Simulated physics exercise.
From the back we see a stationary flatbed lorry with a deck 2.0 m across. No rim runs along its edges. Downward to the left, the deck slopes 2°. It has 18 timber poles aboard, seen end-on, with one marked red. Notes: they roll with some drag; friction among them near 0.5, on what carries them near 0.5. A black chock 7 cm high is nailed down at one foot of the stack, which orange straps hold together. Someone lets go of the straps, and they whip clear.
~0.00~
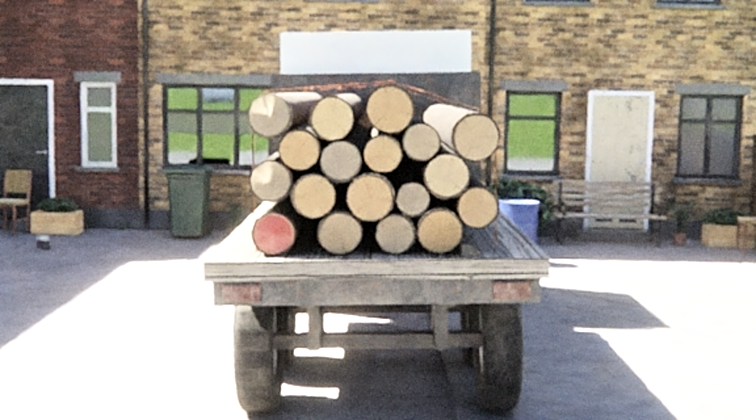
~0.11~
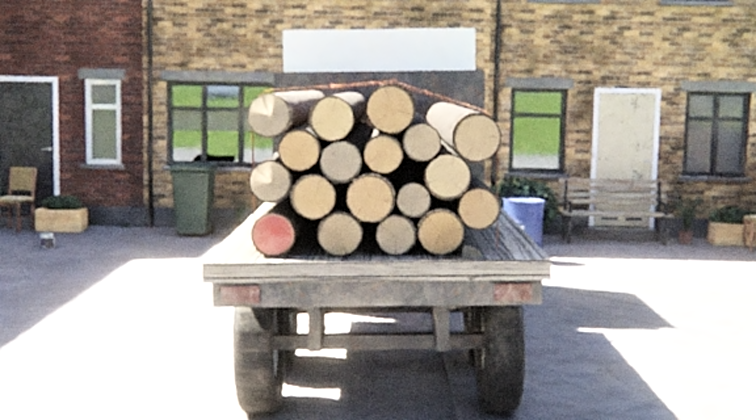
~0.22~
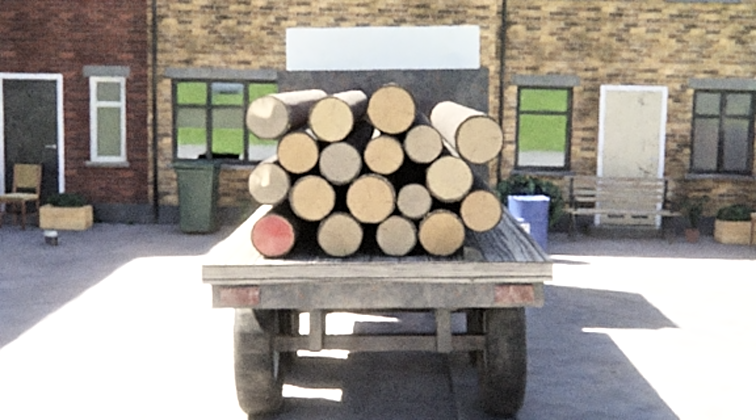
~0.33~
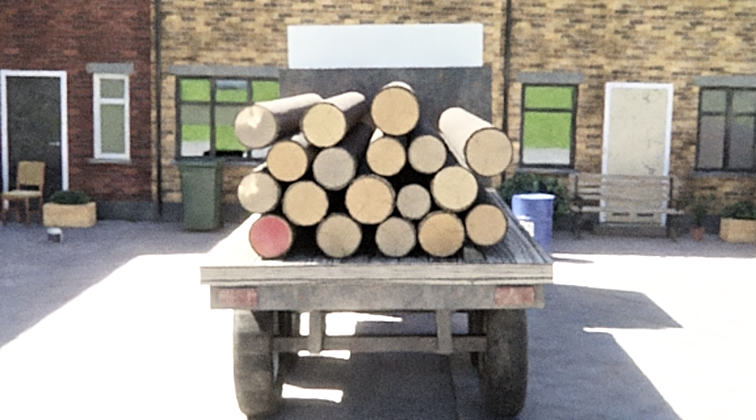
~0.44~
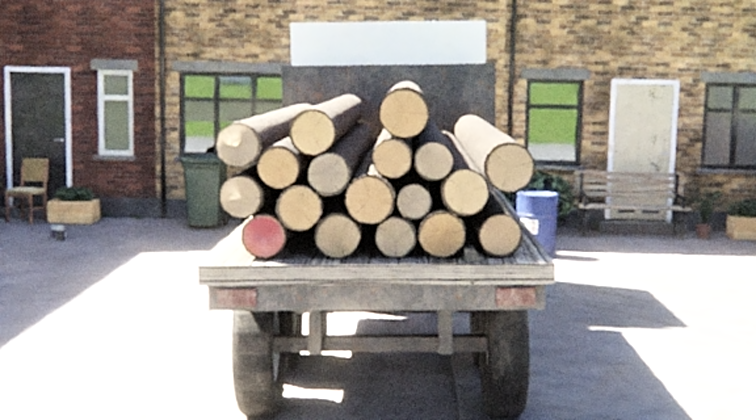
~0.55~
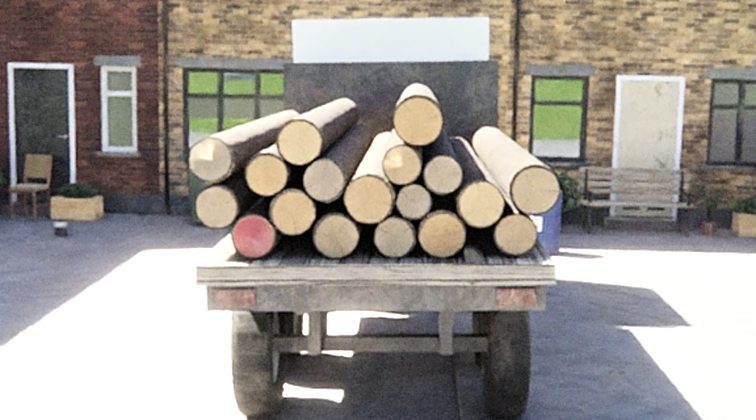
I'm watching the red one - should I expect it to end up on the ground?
Yes, expect that.
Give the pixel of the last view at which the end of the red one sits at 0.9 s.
Near (215, 237).
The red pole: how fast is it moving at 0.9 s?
Near 0.7 m/s.
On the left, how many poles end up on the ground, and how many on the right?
By side, that's 4 to the left and 5 to the right.
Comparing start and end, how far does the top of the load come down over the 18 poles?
Some 55 centimetres.
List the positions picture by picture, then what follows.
The first frame shows red (273, 234); straps tight; chock at (467, 250); the deck slopes 2° down to the left; 4 of the 18 lie on the deck itself.
The second frame shows red (273, 235); straps tight.
The third frame shows red (273, 236); no straps.
The fourth frame shows red (270, 237); straps gone.
The fifth frame shows red (264, 237); no straps.
The sixth frame shows red (254, 237); no straps; chock at (470, 255).
Then, 0.9 s in, red is on the deck, 10 cm from the left edge, rolling left; 3 off so far.
Then, 1.2 s in, red is dropping off the left side; 7 off so far.
In the end (5.7 s), red is down on the left; 9 off so far.
